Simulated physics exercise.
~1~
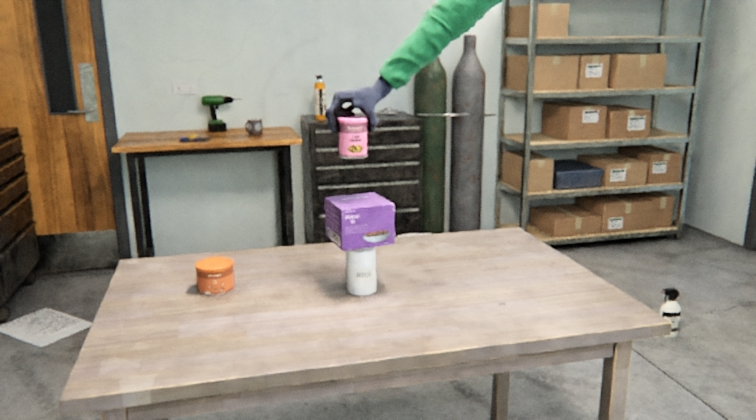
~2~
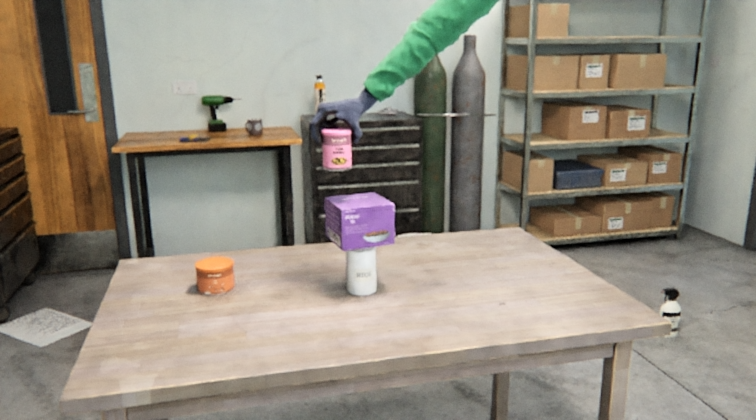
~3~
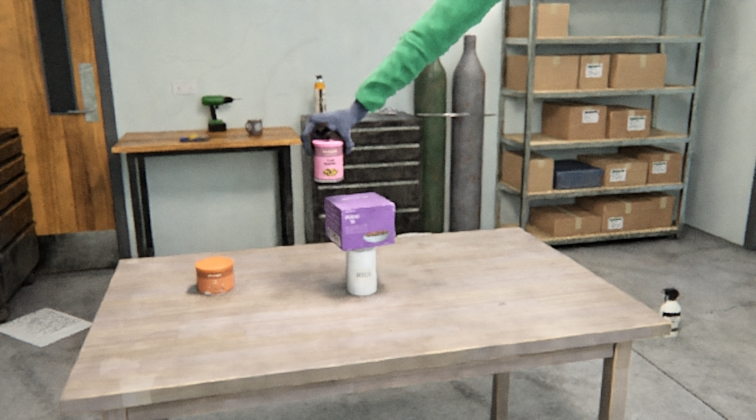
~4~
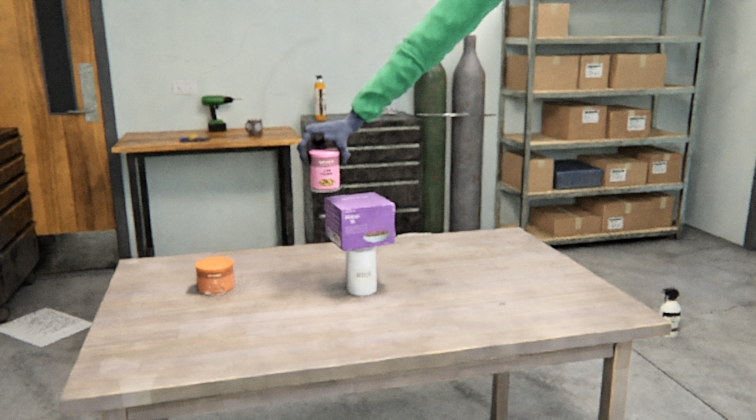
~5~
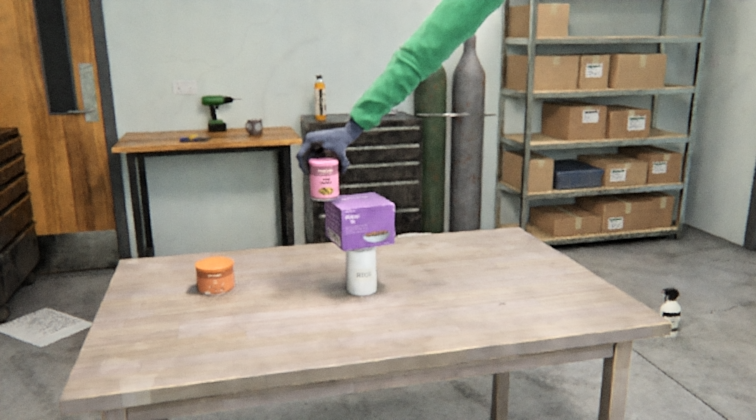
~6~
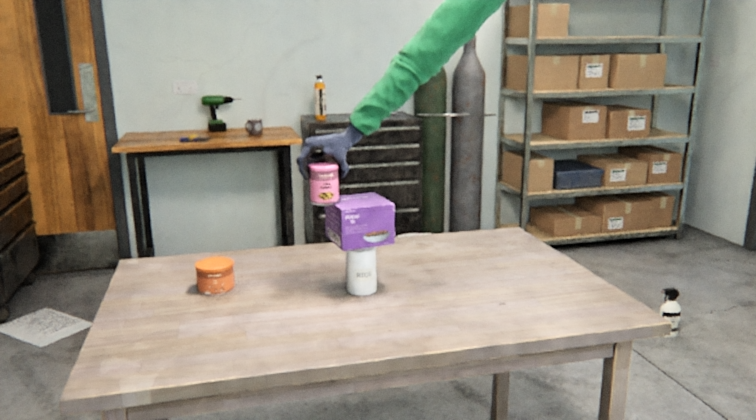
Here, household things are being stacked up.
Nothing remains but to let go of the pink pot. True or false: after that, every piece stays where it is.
False.
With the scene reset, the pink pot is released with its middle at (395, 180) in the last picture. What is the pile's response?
After that, the pile falls over.
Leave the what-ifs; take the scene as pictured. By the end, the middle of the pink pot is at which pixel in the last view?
It ends up close to (304, 283).
Then, 0.30 s past the last view, pink pot now fallen.
Then, 0.40 s past the last view, things are still on the move.
Then, 0.50 s past the last view, as before.
Finally, fallen, pink pot; the other 3 still in place. Final places as the last picture's camera would see them, pink pot near (304, 283). The pile comes apart.
